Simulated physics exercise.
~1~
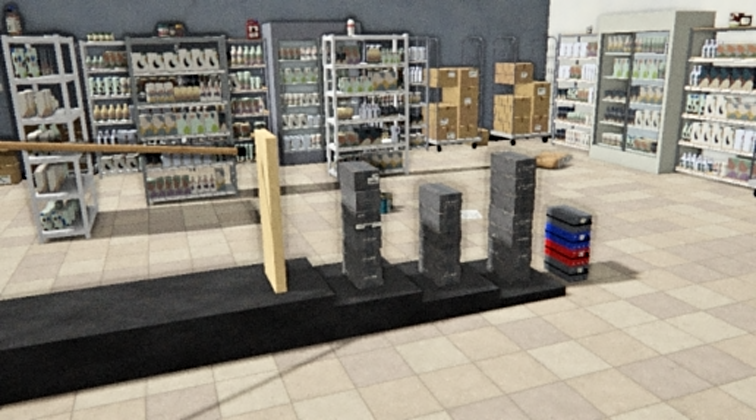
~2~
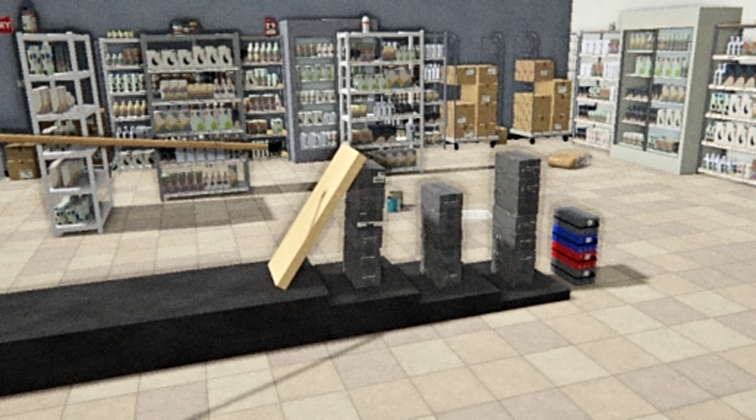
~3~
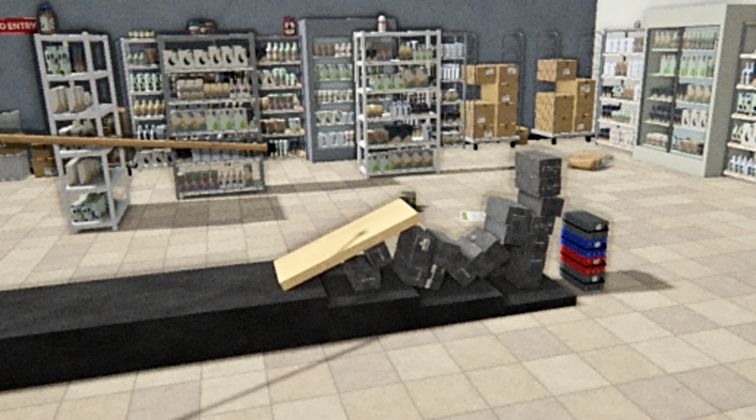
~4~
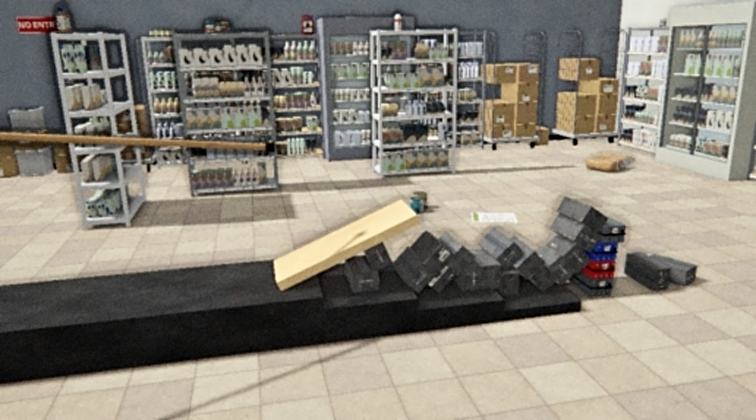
In a store lined with stocked shelves, an upright wooden board on a black stepped platform tips right into three stacks of dark boxes, which topple one after another, leaving the board slanted on tumbled boxes while the small red and blue stack still stands at the right.
